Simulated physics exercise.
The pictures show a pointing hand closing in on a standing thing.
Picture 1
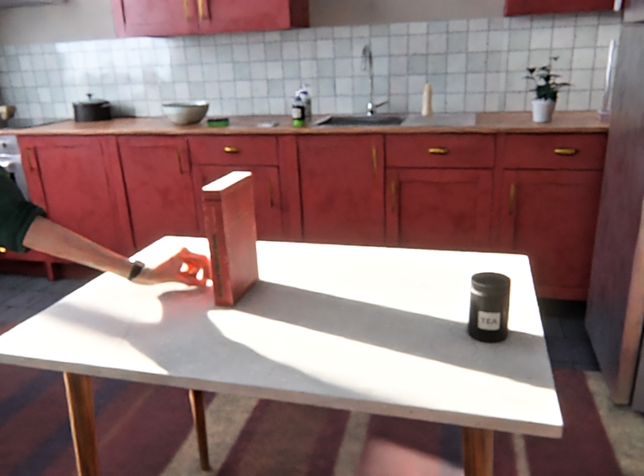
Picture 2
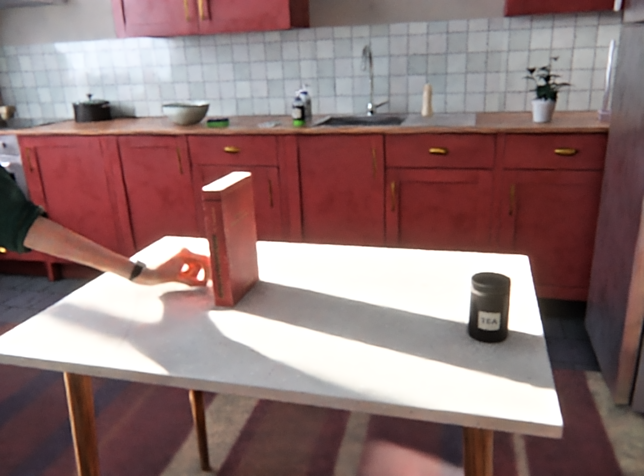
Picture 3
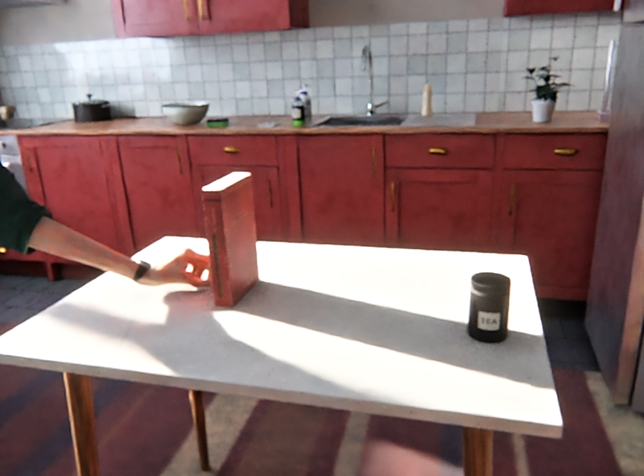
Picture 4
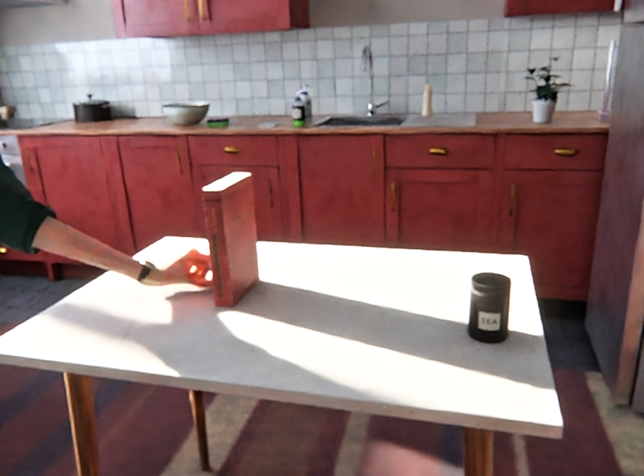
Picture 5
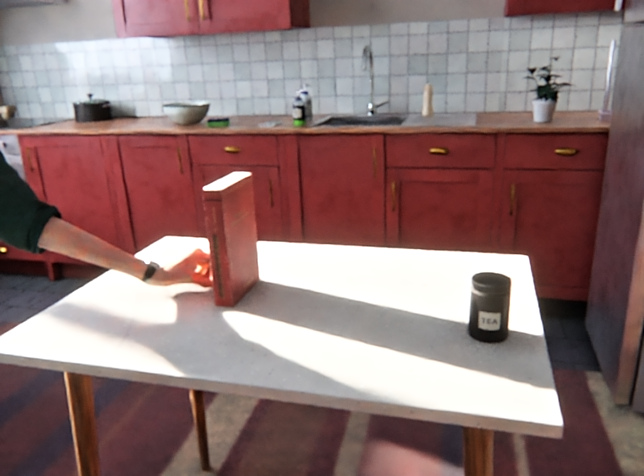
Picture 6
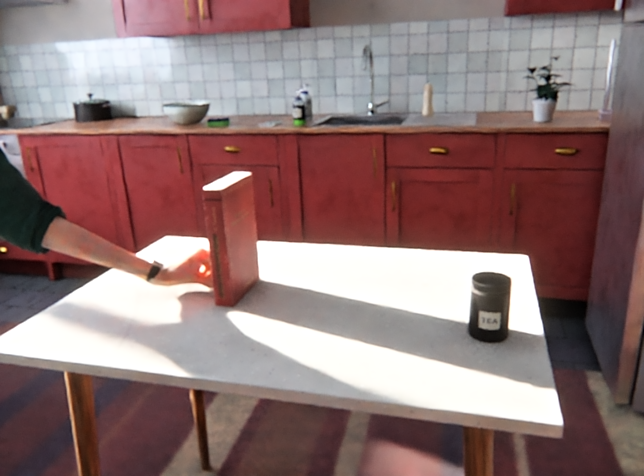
A sunlit kitchen with red cabinets and a pale tiled wall is seen from slightly above a white table. An upright red book stands left of centre on the table, a black tea canister sits to the right, and a pot, a bowl and a green plant rest on the counter behind. From the left, a dark-sleeved arm moves its hand slightly rightward to the book, which stays upright and still, as does the camera.
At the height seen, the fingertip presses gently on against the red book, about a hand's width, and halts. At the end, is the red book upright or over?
The red book keeps standing.
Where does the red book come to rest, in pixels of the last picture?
Near (288, 241).
Then, 0.50 s past the last view, red book displaced a little near (251, 239).
Then, 1.10 s past the last view, red book displaced a little near (272, 240).
Finally, moved from the start, red book. Final places as the last picture's camera would see them, red book near (288, 241).
